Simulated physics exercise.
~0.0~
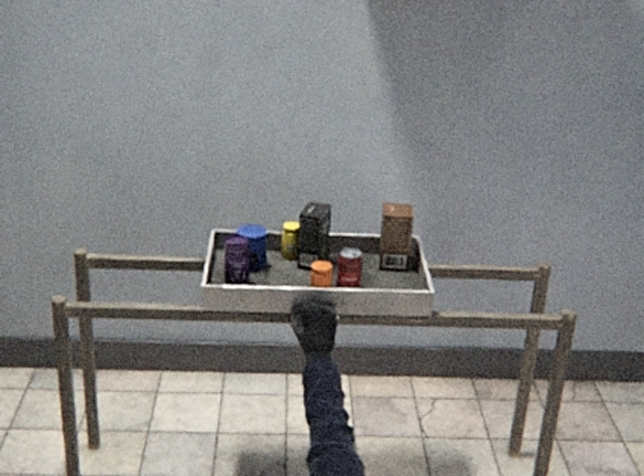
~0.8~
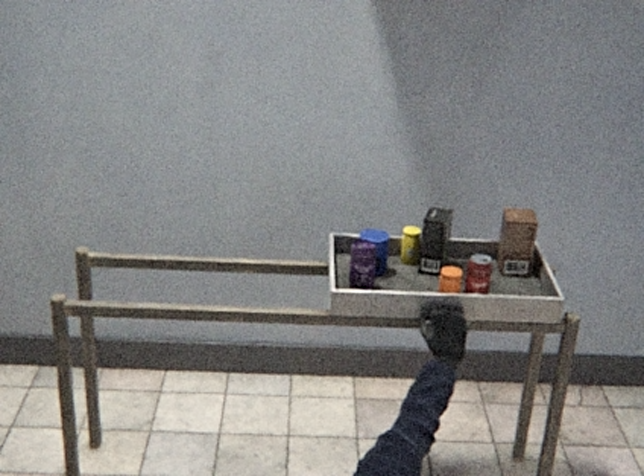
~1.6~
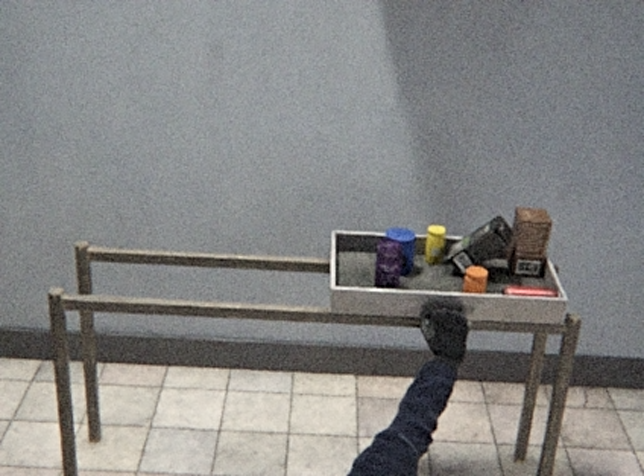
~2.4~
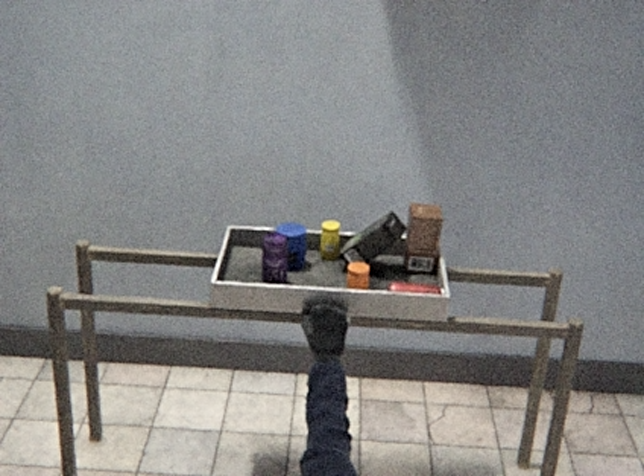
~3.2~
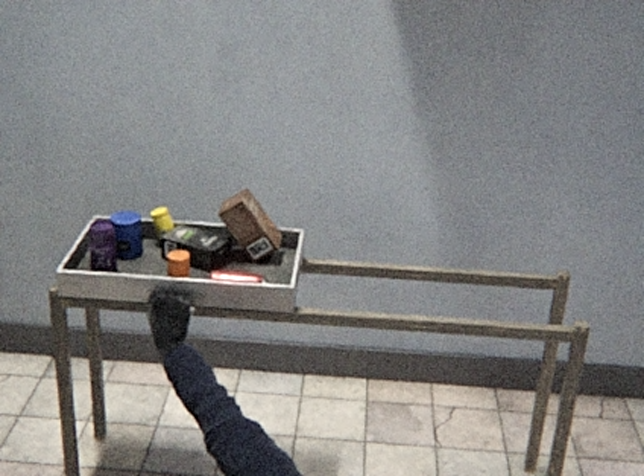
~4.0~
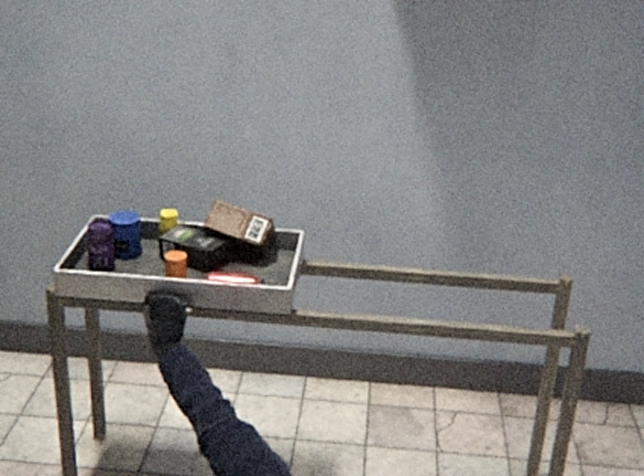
A gloved hand slid a tray of cans, shakers and cartons right along its rails, and the red can toppled and the black carton tipped; after it was moved back to the far left, the brown carton fell too, while the others stayed upright.
